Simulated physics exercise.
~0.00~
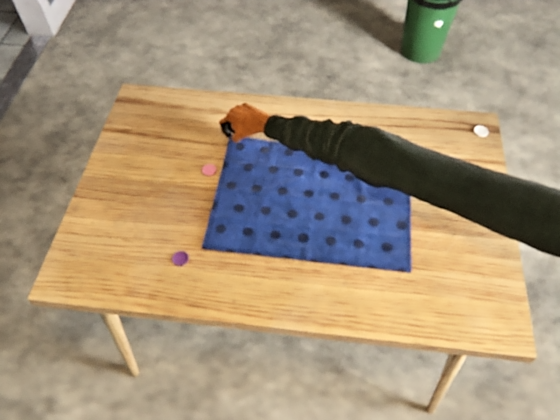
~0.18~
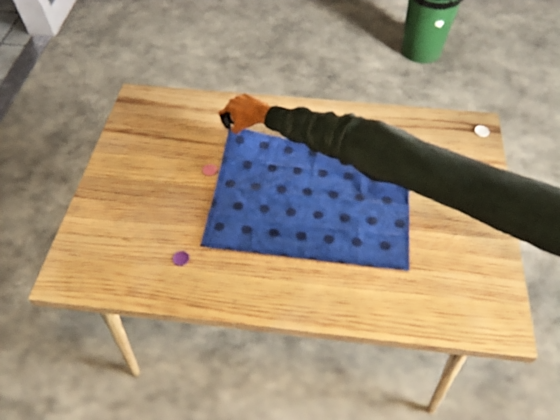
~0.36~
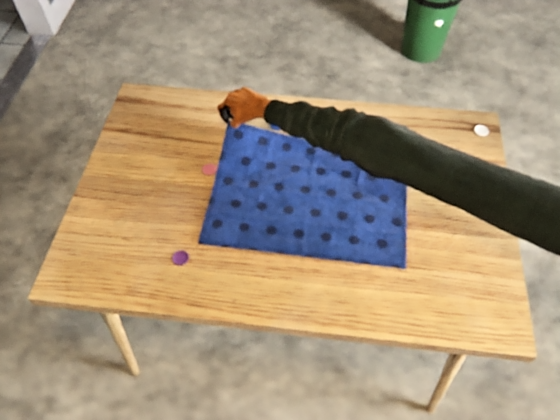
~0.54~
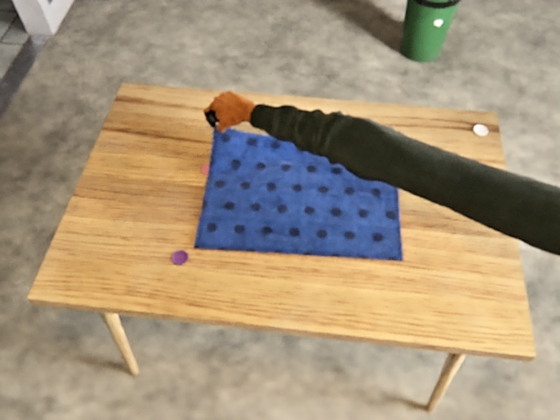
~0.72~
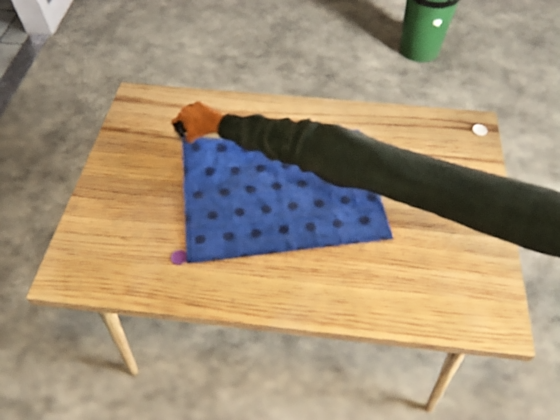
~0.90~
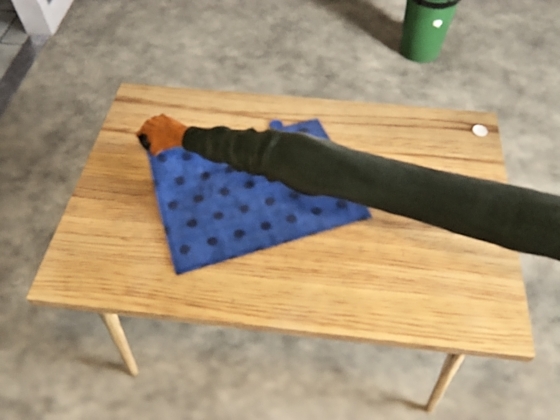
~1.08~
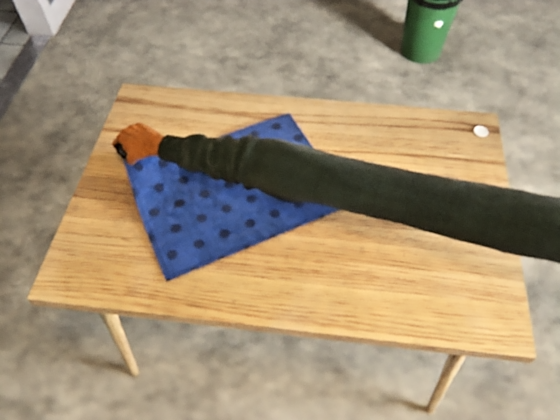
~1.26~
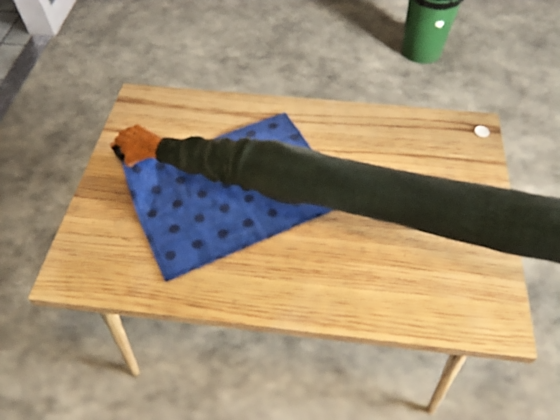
On a wooden table, a gloved hand in a dark sleeve grips a corner of a blue spotted cloth and drags it left, turning it at an angle, until it covers a pink disc and a purple disc, while a white disc stays uncovered at the upper right.
